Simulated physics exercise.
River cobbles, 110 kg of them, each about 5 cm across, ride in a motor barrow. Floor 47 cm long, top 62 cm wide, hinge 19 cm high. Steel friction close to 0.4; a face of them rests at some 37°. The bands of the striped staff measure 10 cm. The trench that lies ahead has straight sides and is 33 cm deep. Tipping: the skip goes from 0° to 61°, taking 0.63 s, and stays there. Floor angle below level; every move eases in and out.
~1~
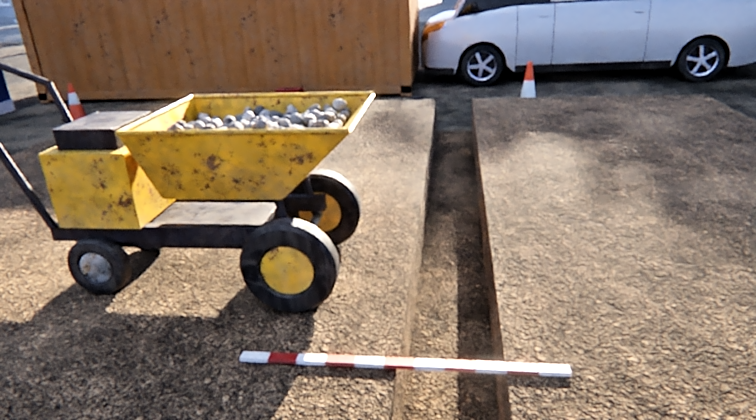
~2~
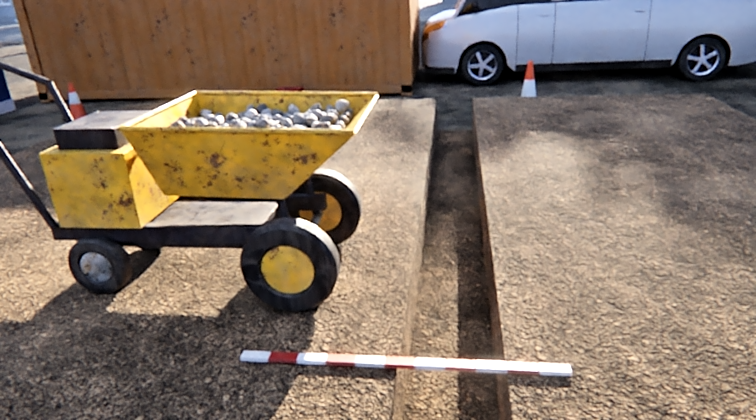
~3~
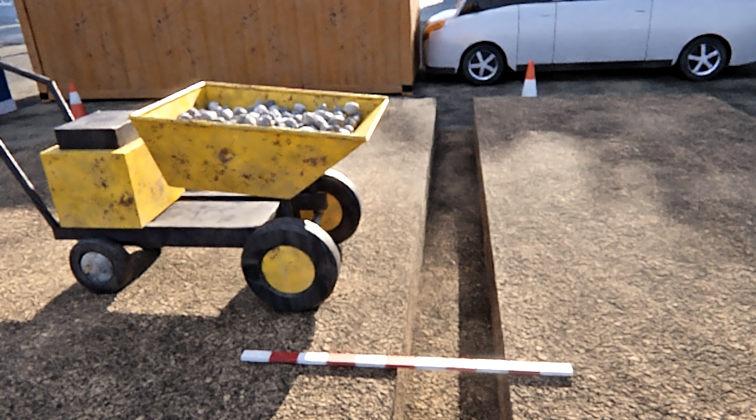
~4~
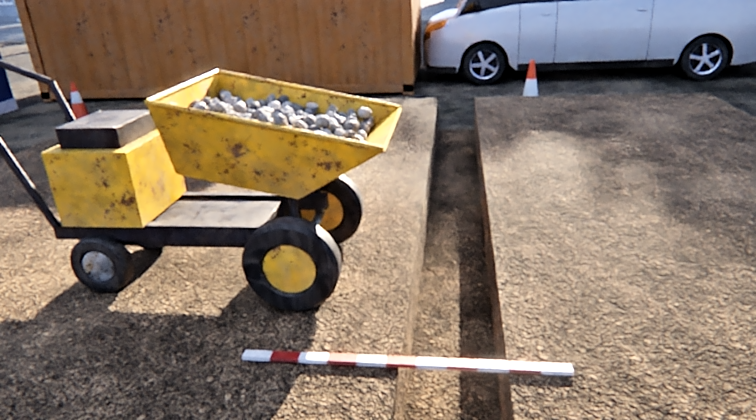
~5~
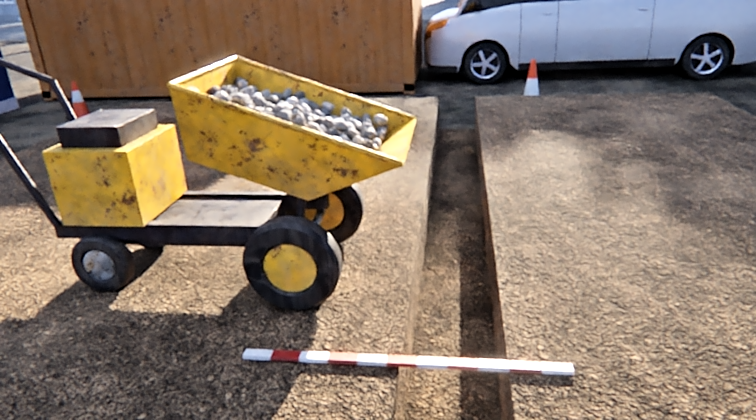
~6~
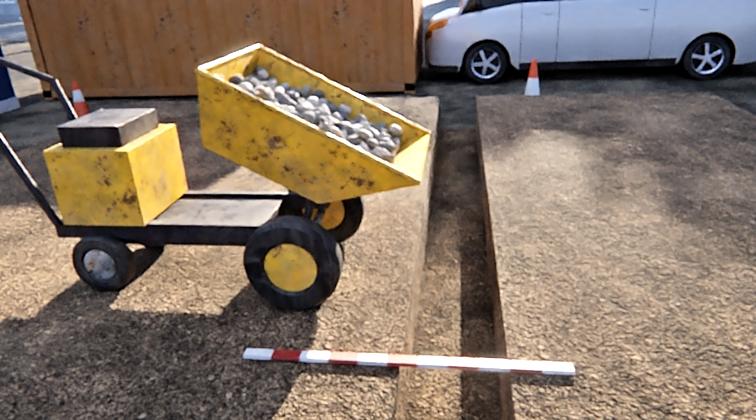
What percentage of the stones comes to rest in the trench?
About 52 per cent.
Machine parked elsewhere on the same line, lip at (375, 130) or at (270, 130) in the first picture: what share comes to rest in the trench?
About 35 per cent first, then about 100 per cent.
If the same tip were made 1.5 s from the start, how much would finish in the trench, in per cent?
Probably about 70 in a hundred.
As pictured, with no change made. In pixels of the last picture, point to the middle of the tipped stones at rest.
Middle at around (491, 311), I'd say.
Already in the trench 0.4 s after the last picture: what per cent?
Around 15 per cent of it.
Then, 0.2 s after the last picture the floor is at 51°, 100 % in the skip; the foremost stones are at (434, 206).
Then, 0.4 s after the last picture the floor is at 61°, 82 % in the skip, 15 % in the trench, 4 % past the trench; the foremost stones are at (515, 267).
Then, 0.8 s after the last picture the floor is at 61°, 31 % in the skip, 24 % in the trench, 45 % past the trench; the foremost stones are at (694, 324).
Then, 2.7 s after the last picture the floor is at 61°, 0 % in the skip, 52 % in the trench, 48 % past the trench; the foremost stones are past the picture's edge.
